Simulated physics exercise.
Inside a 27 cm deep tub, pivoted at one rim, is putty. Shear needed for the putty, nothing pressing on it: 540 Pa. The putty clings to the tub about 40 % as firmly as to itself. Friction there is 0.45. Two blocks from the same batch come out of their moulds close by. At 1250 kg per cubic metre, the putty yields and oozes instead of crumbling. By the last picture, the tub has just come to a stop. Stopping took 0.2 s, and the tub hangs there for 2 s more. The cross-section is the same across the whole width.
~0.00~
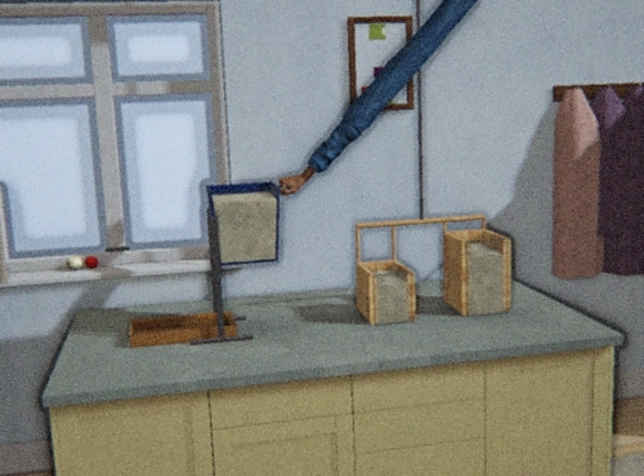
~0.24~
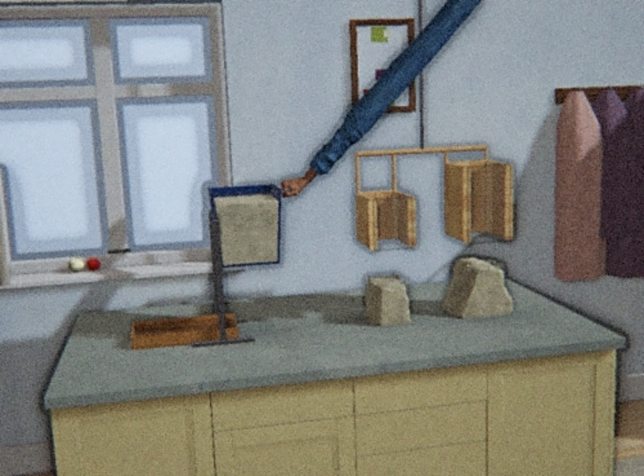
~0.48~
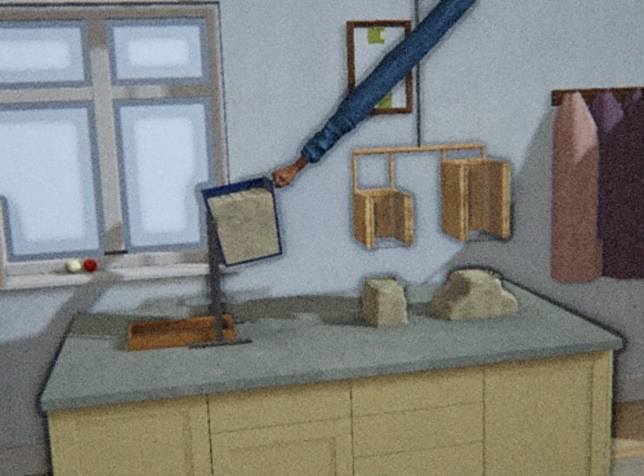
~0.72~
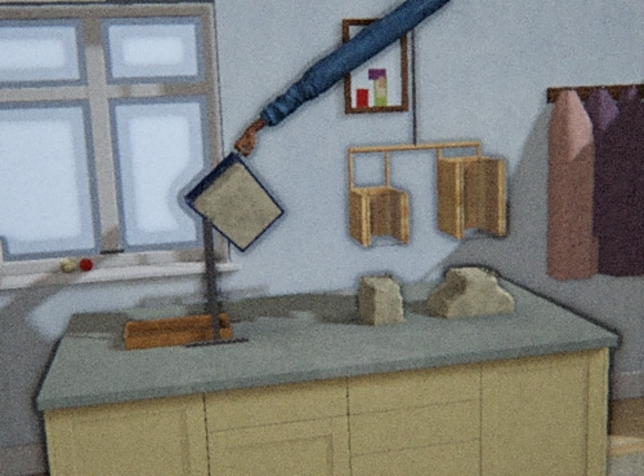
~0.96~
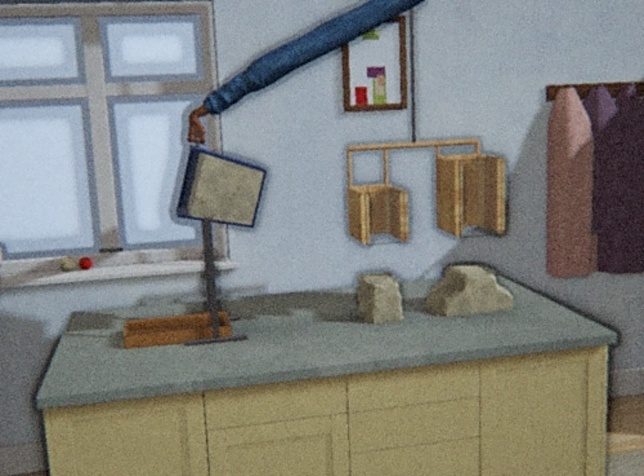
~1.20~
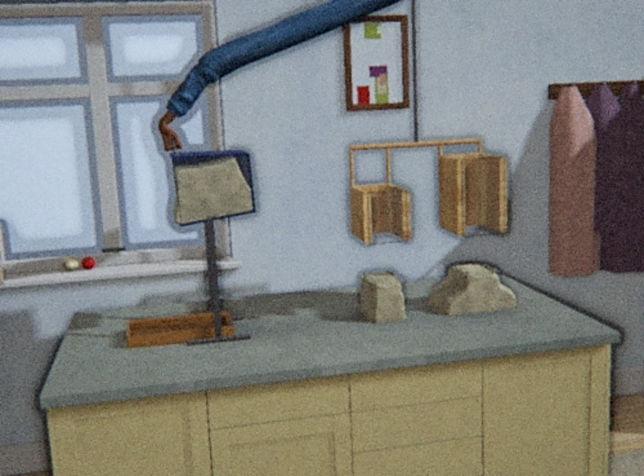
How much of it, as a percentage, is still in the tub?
Near 45 percent is still in the tub.
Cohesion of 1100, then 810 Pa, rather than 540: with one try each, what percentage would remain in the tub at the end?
Roughly 100 % followed by roughly 70 %.
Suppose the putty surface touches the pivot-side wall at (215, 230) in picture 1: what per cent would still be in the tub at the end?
100 %.
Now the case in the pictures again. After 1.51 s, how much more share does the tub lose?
Load share from then on: Near 12 %.
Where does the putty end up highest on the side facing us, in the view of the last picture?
It ends up highest close to (229, 189).
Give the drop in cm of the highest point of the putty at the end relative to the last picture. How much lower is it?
About 11 cm.
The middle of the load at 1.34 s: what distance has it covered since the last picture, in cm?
Something like 5 cm, give or take.
After 1.34 s, the tub is at 93 degrees and holds 78 %.
After 1.51 s, the tub is at 93 degrees and holds 57 %.
After 1.68 s, the tub is at 93 degrees and holds 47 %.
After 1.85 s, the tub is at 93 degrees and holds 45 %.
After 3.20 s, at the end, the tub is at 93 degrees and holds 45 %.
